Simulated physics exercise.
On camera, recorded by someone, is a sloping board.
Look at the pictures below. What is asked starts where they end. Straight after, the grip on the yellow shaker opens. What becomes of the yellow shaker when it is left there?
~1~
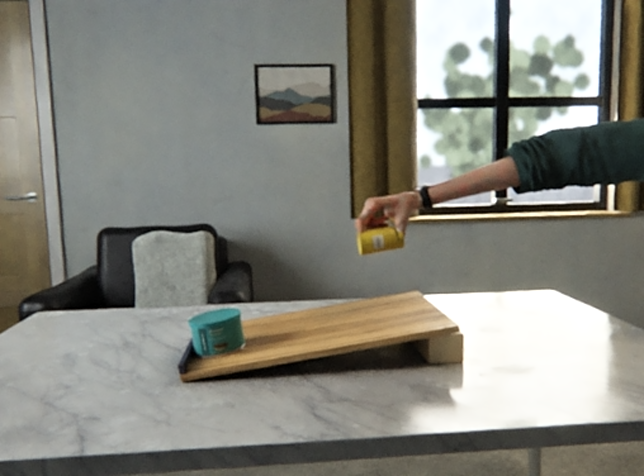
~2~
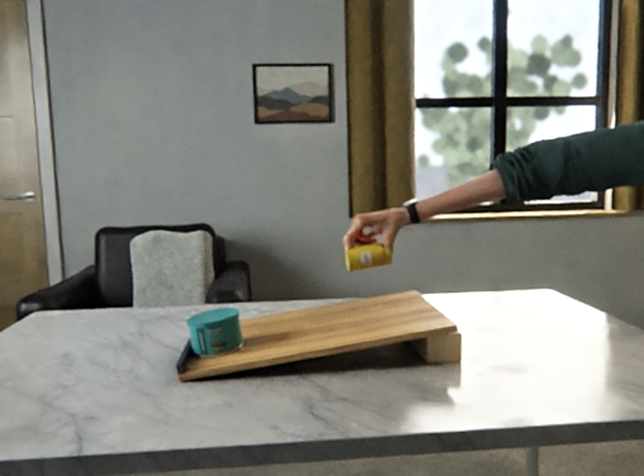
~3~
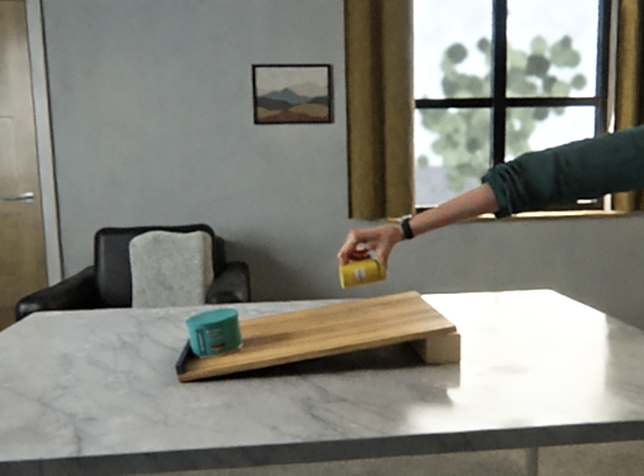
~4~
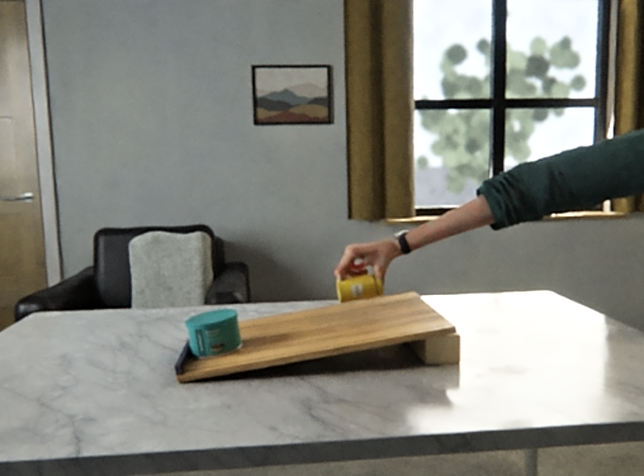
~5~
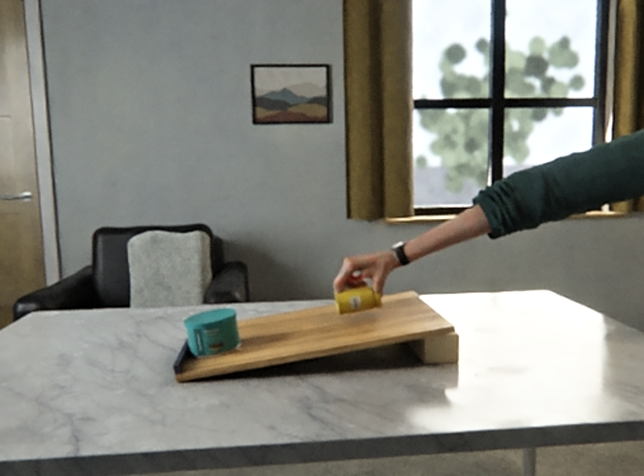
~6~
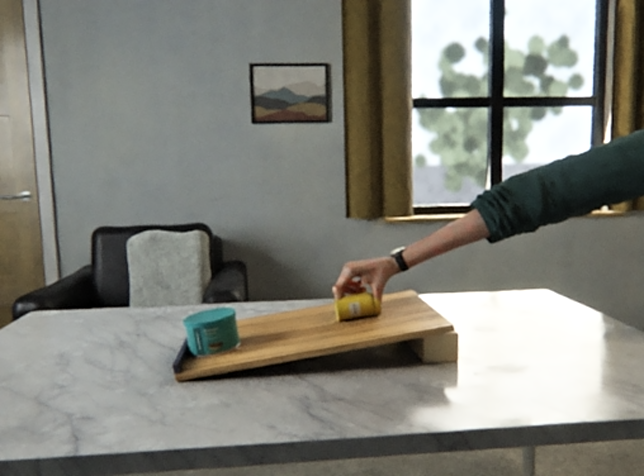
It sits unmoved.
Then, 0.30 s later than the last frame, all is still.
Then, 0.70 s later than the last frame, yellow shaker resting near (357, 306).
When it is over, both as before. End places, in pixels of the last picture, yellow shaker near (357, 306). The yellow shaker remains at rest.
